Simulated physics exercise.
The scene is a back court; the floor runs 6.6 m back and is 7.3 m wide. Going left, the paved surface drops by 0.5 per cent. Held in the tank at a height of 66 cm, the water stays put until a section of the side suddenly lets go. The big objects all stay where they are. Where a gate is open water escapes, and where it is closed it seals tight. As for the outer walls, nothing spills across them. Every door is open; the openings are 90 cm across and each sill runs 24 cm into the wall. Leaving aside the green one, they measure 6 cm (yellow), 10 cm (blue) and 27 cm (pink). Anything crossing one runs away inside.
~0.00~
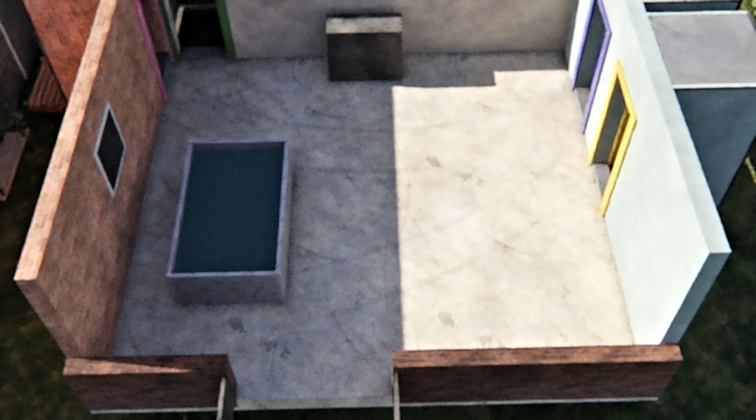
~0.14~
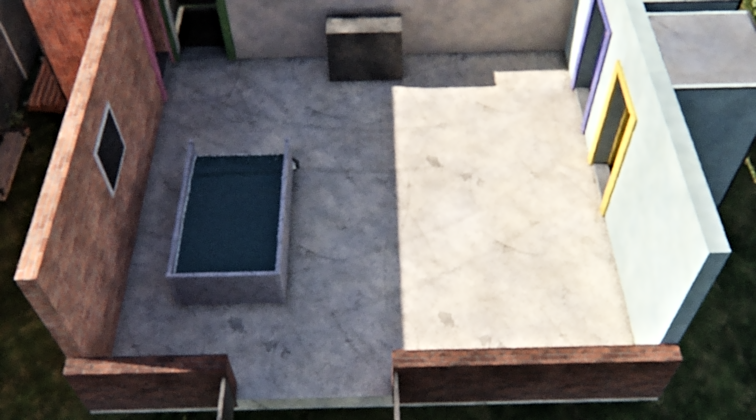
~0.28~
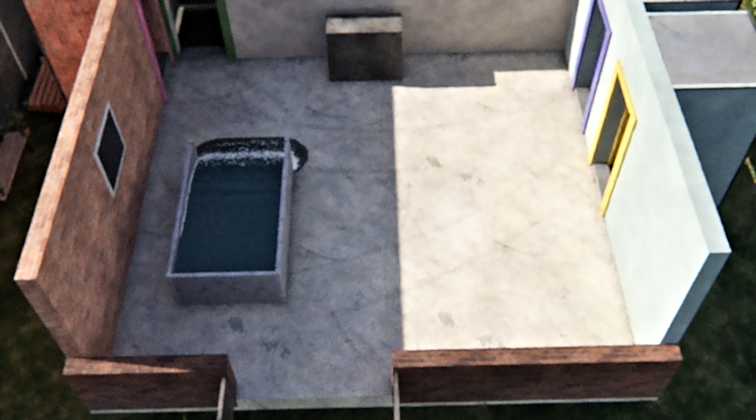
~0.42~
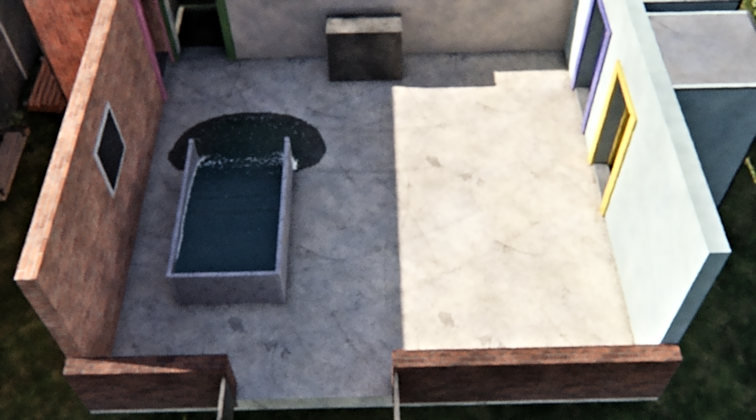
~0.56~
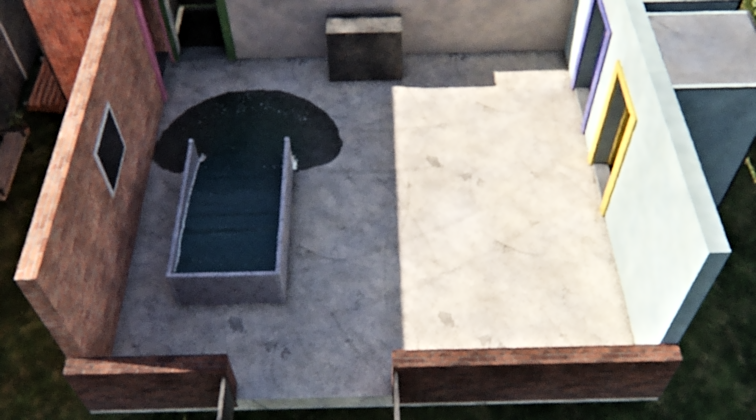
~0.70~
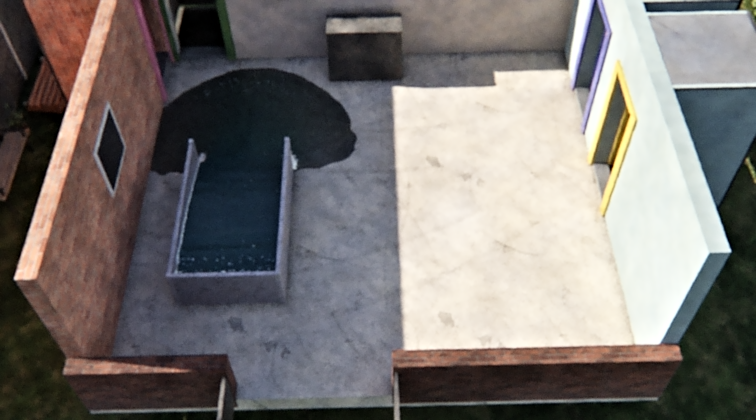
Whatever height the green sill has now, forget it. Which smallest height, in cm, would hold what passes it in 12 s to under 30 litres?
It would have to be roughly 27 cm high.
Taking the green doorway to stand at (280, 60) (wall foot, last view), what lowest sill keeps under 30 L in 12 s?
Minimum: Close to 26 cm.
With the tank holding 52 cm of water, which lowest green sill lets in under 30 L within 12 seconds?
Then roughly 21 cm.
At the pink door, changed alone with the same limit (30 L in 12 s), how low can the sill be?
Door pink, min height approx. 23 cm.
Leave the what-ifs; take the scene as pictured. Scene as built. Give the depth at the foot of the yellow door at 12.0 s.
Some 3.5 centimetres.
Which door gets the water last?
Door: Yellow.
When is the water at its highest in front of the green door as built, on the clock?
I'd say near 2.2 seconds.
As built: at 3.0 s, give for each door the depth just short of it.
Lab note, depth in cm: Yellow 0; blue 0; green 30; pink 27.
After 1.4 s water covers 20 % of the floor, deepest (32 cm) near (260, 62); 23 cm at the green door, 16 litres in over its 10 cm sill.
After 3.0 s water covers 30 % of the floor; 30 cm at the green door, 215 litres in over its 10 cm sill.
After 12.0 s water covers 95 % of the floor, deepest (8 cm) near (424, 378); 5 cm at the green door, 350 litres in over its 10 cm sill.
At the green door as built, the water arrived by 0.9 s and peaked near 34 cm at 2.2 s.
With a sill of 24.5 cm, 52 litres would have come in within the 12 s; with 33 cm, 7 litres. So under 30 litres takes about 27 cm.
